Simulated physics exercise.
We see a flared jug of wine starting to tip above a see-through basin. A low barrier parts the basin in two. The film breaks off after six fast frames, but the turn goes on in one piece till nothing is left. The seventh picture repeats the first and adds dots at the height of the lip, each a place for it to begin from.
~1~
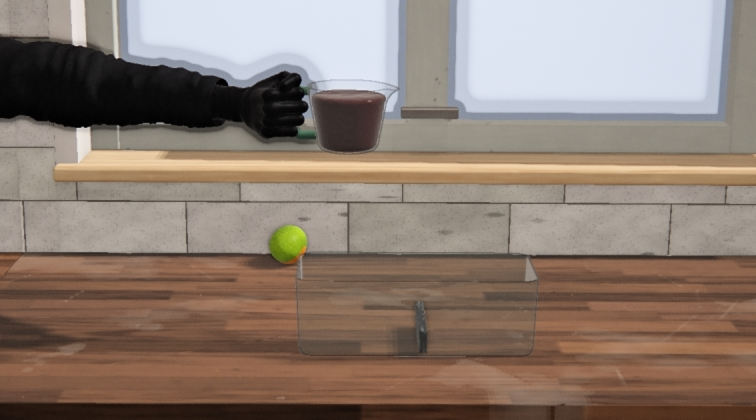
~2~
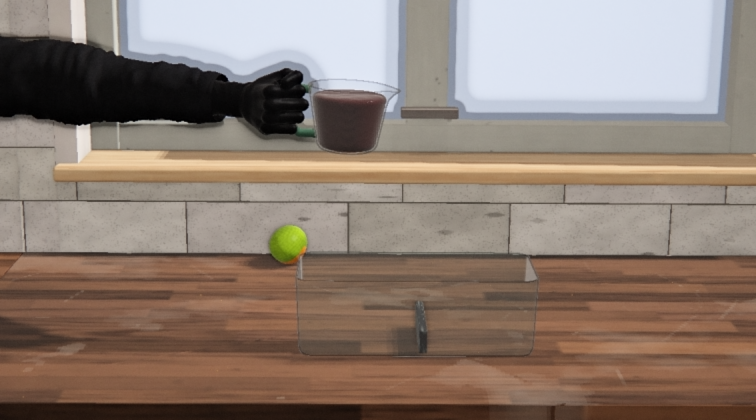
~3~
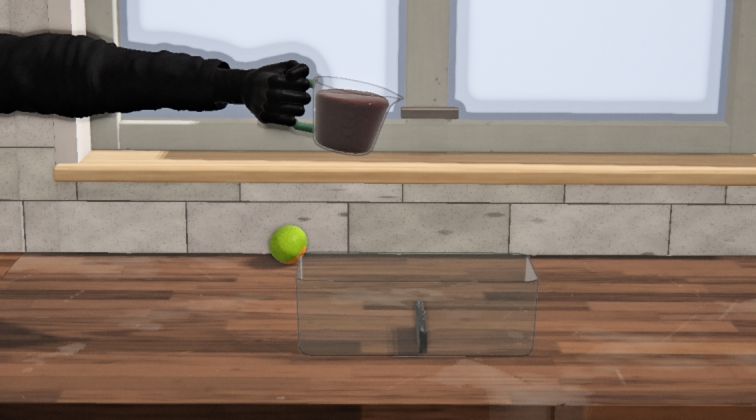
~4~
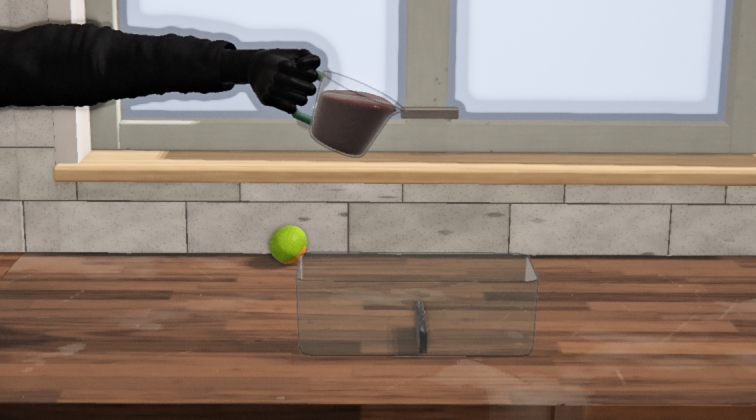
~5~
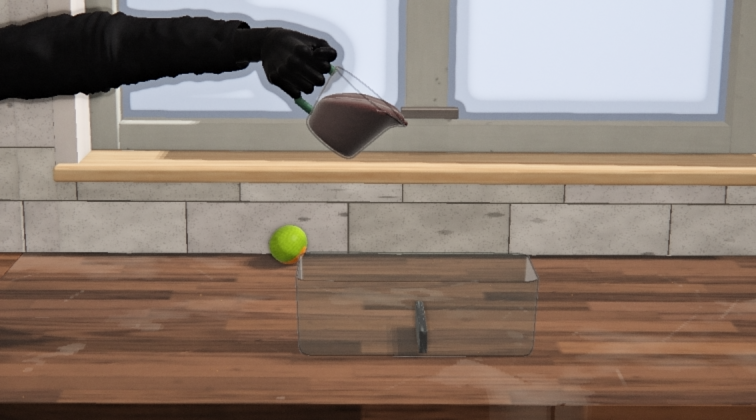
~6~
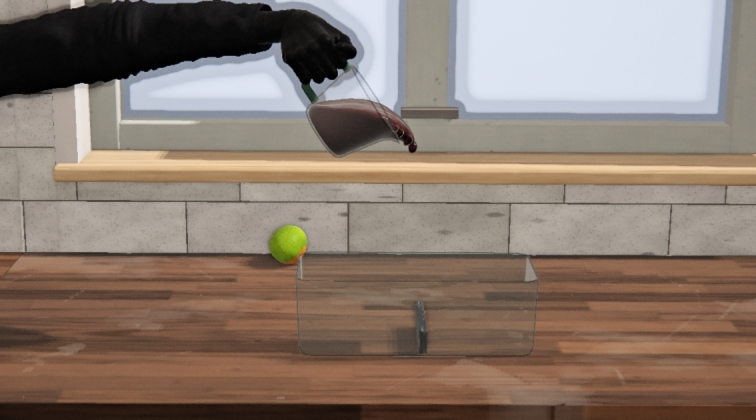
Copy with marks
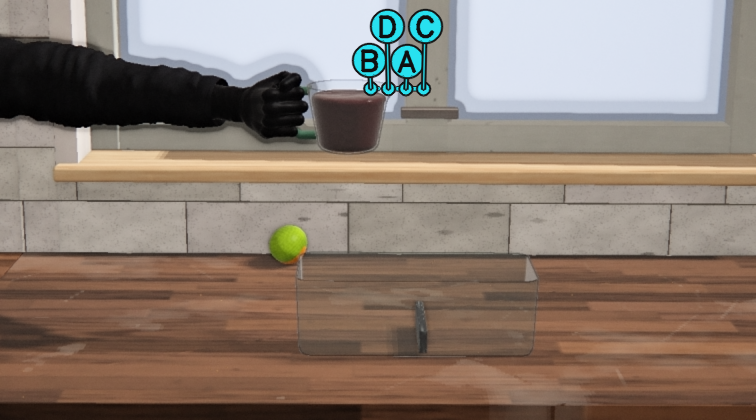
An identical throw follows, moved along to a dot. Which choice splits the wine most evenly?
D works best here.
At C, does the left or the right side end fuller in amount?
The right side.
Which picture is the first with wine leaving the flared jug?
Picture 5.
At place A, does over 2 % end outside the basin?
Yes.
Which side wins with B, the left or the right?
More ends on the left.
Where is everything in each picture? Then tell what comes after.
Upright, lip at (399, 88); basin from (298, 354) to (533, 355); top of the wall at (421, 316); nothing has left yet, in the first picture.
Tipped about 3°, lip at (400, 91); nothing has left yet, in the second picture.
Tipped about 11°, lip at (403, 98); nothing has left yet, in the third picture.
Tipped about 23°, lip at (406, 110); nothing has left yet, in the fourth picture.
Tipped about 39°, lip at (405, 126); wine is over the lip, down to (405, 126), in the fifth picture.
Tipped about 56°, lip at (400, 142); wine is over the lip, down to (411, 151), in the sixth picture.
In cyan, A at (405, 88); B at (370, 88); C at (423, 88); D at (388, 88).
For place A, about 29 % ends left of the wall and 65 % right of it; 7 % is lost outside.
For place B, about 65 % ends left of the wall and 26 % right of it; 9 % is lost outside.
For place C, about 13 % ends left of the wall and 77 % right of it; 10 % is lost outside.
For place D, about 48 % ends left of the wall and 42 % right of it; 9 % is lost outside.
